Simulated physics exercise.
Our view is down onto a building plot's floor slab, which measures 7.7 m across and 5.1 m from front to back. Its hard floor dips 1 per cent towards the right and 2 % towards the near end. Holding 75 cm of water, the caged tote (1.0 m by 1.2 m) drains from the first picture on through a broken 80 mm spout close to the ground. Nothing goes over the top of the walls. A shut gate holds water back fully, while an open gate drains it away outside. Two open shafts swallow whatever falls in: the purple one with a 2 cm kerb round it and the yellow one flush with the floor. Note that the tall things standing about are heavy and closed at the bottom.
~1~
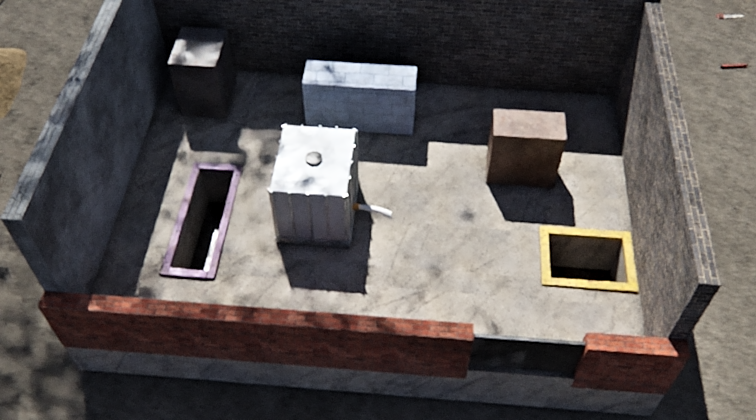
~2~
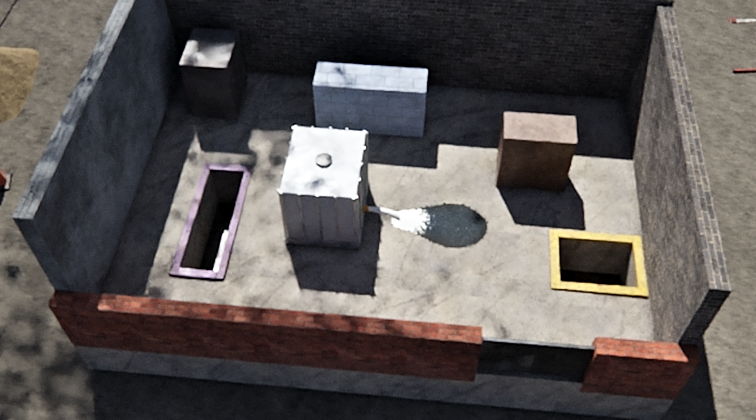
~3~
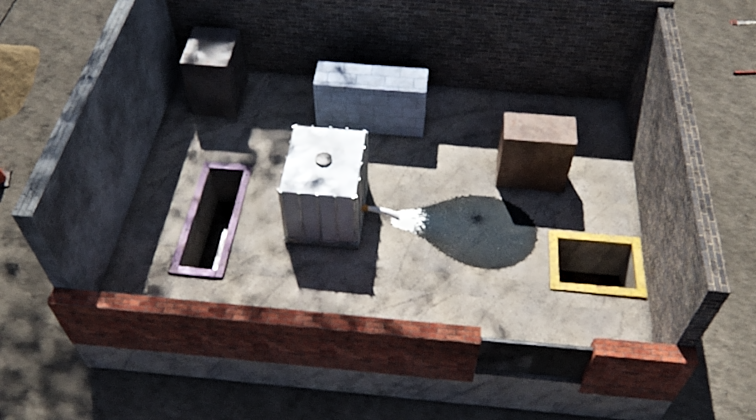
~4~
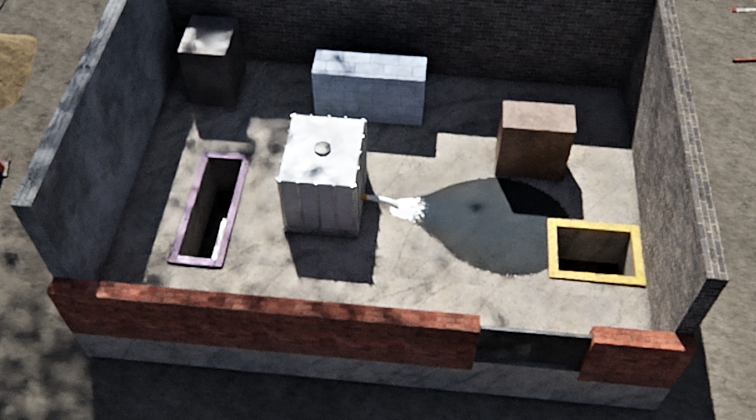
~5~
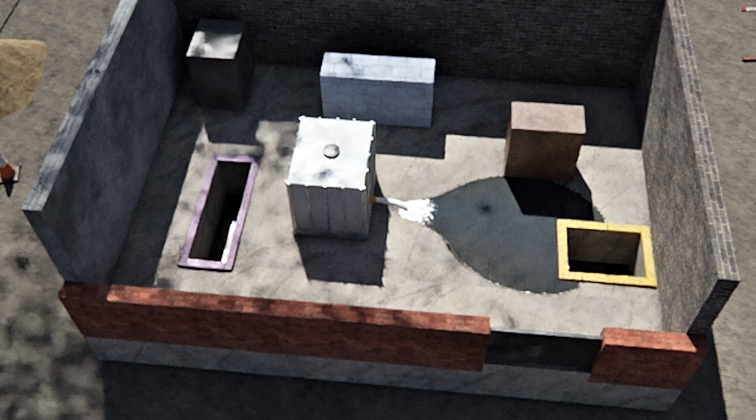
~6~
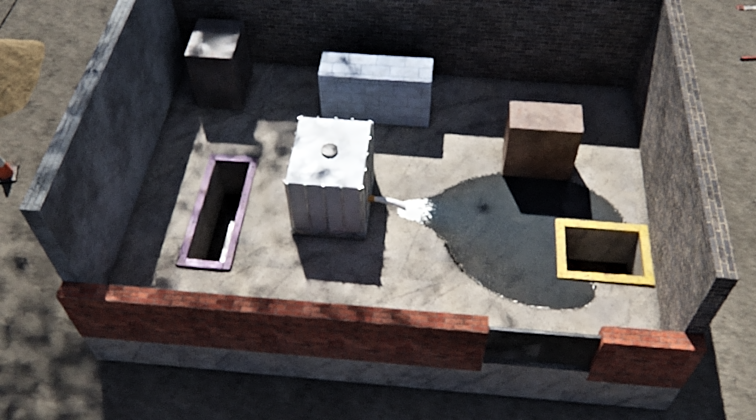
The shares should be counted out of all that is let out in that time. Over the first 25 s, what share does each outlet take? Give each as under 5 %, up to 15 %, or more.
Gate opening: Less than 5 %; purple pit: Under 5 %; yellow pit: More than 15 %.
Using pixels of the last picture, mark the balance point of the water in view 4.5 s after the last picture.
Close to (539, 249) in the last picture.
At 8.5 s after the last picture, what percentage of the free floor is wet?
20 %.
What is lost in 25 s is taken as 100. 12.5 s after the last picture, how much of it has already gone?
I'd put it at about 60 per cent.
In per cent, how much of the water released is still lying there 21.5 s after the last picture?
Roughly 36 per cent.
Then, 1.5 s after the last picture water covers 15 % of the floor and is deepest (4 cm) near (410, 210); gone so far, the gate opening 0 %, the purple pit 0 %, the yellow pit 6 %.
Then, 4.5 s after the last picture water covers 15 % of the floor and is deepest (4 cm) near (410, 210); gone so far, the gate opening 0 %, the purple pit 0 %, the yellow pit 14 %.
Then, 8.5 s after the last picture water covers 20 % of the floor and is deepest (4 cm) near (410, 210); gone so far, the gate opening 0 %, the purple pit 0 %, the yellow pit 25 %.
Then, 12.5 s after the last picture water covers 20 % of the floor and is deepest (4 cm) near (656, 361); gone so far, the gate opening 0 %, the purple pit 0 %, the yellow pit 37 %.
Then, 21.5 s after the last picture water covers 25 % of the floor and is deepest (4 cm) near (656, 361); gone so far, the gate opening 0 %, the purple pit 0 %, the yellow pit 63 %.
